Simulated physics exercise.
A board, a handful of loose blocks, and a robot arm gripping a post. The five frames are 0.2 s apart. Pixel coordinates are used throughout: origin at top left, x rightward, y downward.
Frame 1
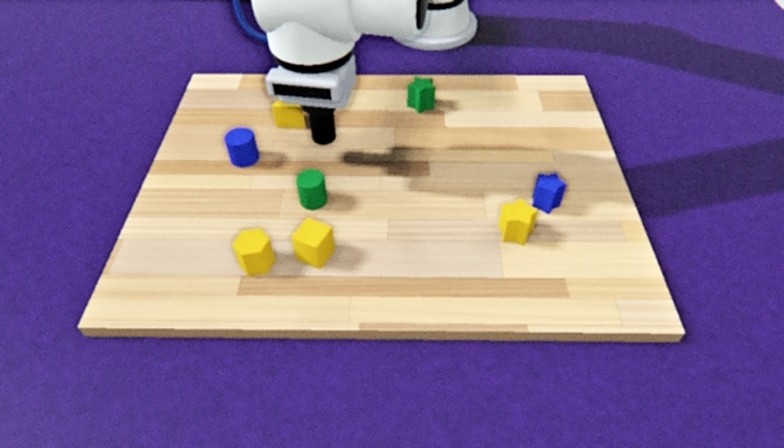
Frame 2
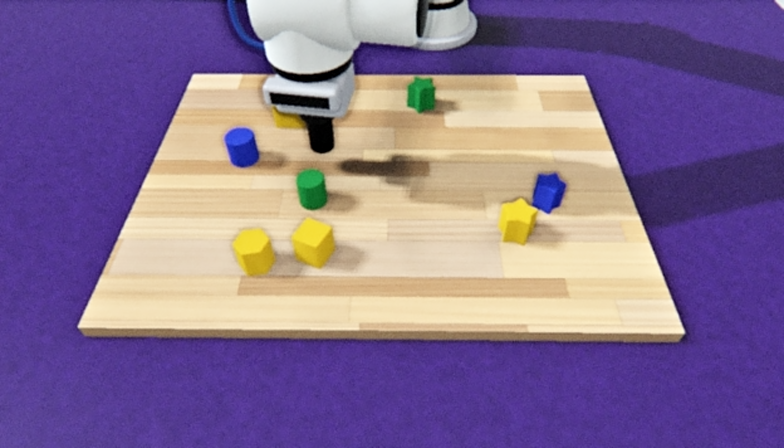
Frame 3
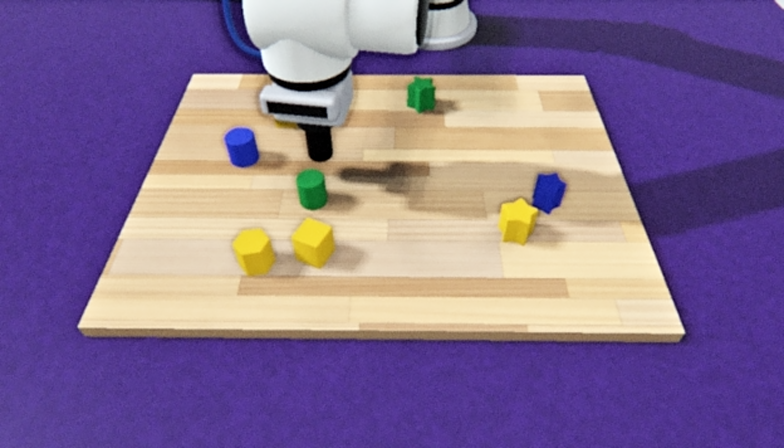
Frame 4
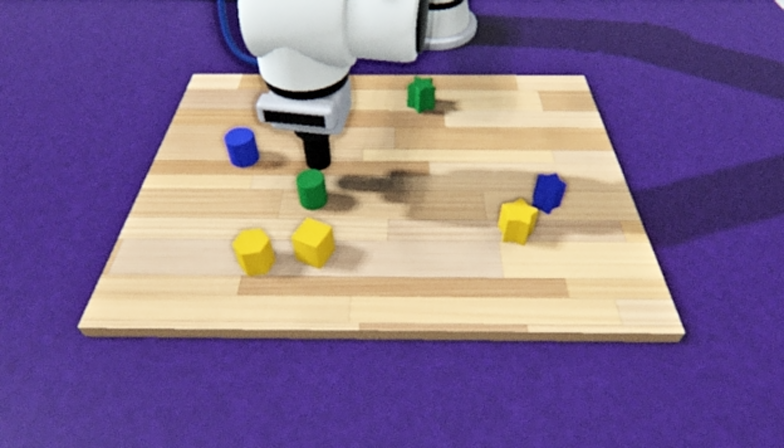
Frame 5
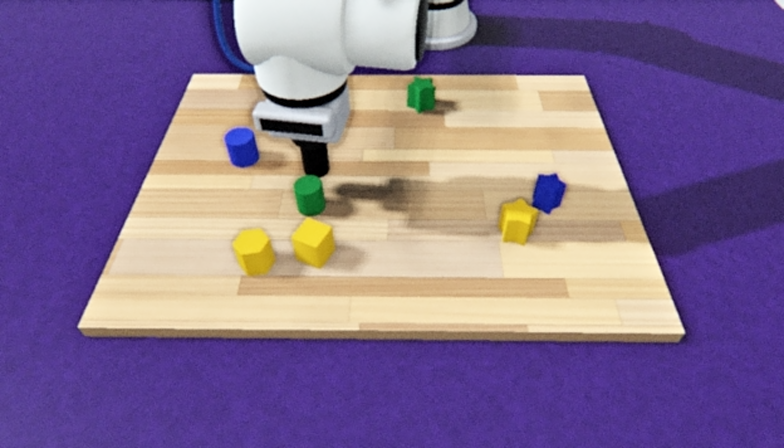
A robot arm holding a black post moves slowly toward the front of a wooden board, then nudges a green cylinder slightly forward, while the yellow and blue blocks and the green block at the back stay still.
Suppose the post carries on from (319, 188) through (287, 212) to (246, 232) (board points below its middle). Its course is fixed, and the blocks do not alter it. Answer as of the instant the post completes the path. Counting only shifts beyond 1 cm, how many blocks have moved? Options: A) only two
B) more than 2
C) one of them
C
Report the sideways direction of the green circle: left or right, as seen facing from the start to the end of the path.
It's set to shift left.
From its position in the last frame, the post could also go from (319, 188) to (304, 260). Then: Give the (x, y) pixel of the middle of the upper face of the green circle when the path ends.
It comes to (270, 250).
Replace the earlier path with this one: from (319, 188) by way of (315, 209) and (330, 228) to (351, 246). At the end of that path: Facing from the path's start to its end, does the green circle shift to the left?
In short: No.
The first path, step by step. One third of the way, post (294, 187); green circle (296, 201).
Two thirds of the way, post (269, 203); green circle (289, 210).
At the end, post (240, 215); yellow hexagonal block in place; green circle (289, 210).
